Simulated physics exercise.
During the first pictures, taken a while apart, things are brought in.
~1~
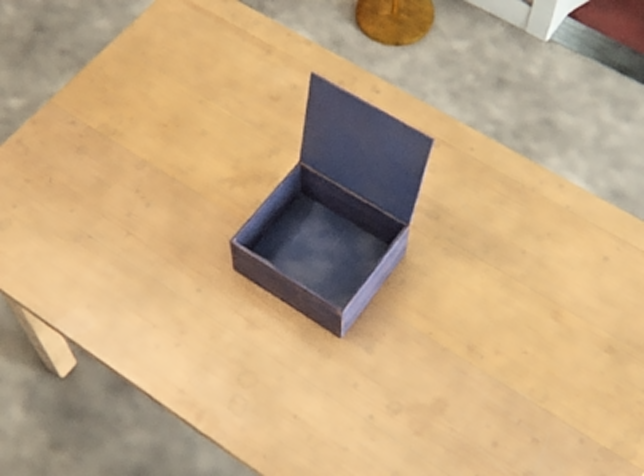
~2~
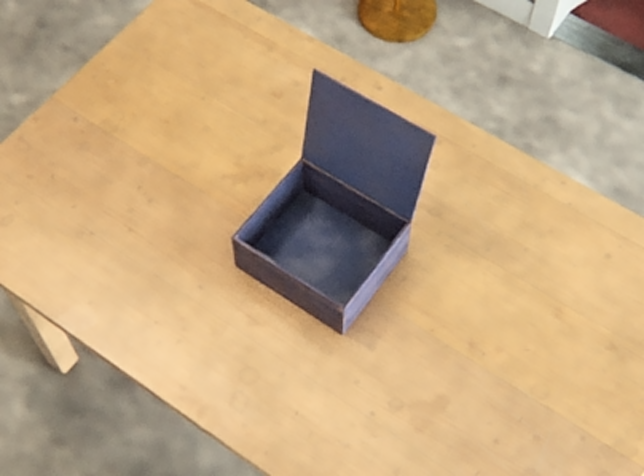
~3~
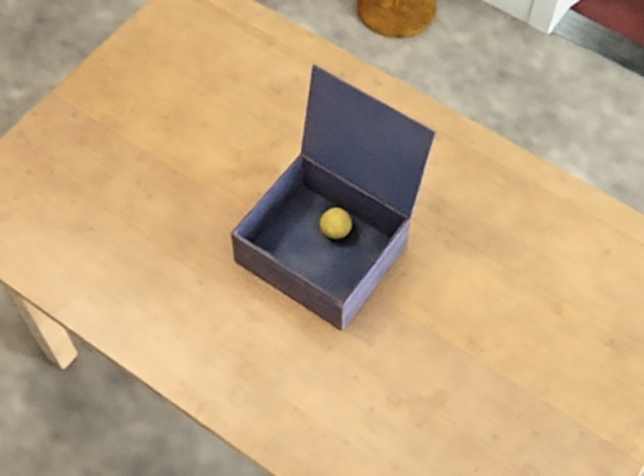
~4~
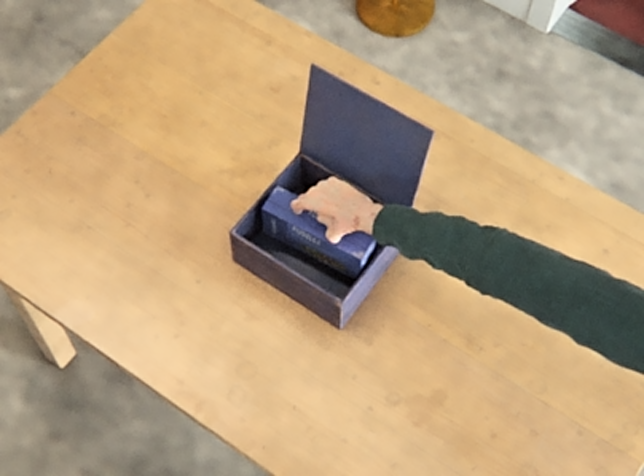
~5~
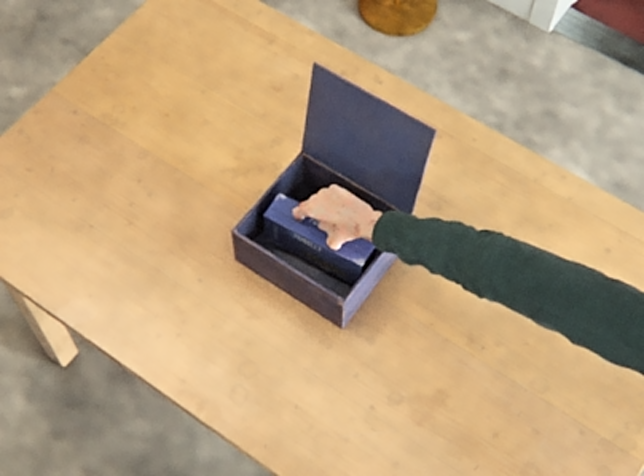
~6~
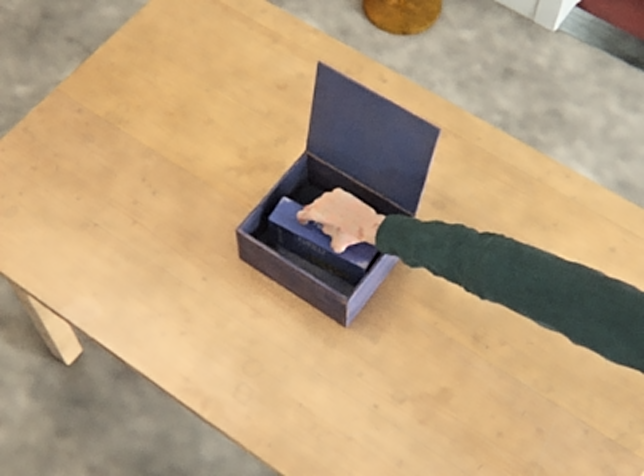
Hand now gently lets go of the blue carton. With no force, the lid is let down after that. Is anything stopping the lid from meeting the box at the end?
Watch - the lid drops into place nicely.
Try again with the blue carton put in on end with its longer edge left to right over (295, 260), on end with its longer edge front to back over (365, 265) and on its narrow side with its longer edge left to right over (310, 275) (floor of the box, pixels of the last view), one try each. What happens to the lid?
In case one it remains open, in case two it remains open and in case three it ends up closed.
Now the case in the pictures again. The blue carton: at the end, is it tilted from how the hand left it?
After all that, it keeps its set angle.
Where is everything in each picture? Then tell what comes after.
In the first picture, the last thing is not in view yet.
In the second picture, the last thing is not in view yet.
In the third picture, the last thing is not in view yet; yellow lemon (336, 224).
In the fourth picture, on its way; blue carton (318, 234).
In the fifth picture, on its way; blue carton (320, 240).
In the sixth picture, put in, still held; blue carton (324, 244).
Then, 1.30 s later than the last frame, lid 78° above the rim.
Then, 1.70 s later than the last frame, lid 50° above the rim.
Then, 2.10 s later than the last frame, lid 13° above the rim.
When it is over, lid shut; both as before. End places, in pixels of the last picture, blue carton near (324, 244).
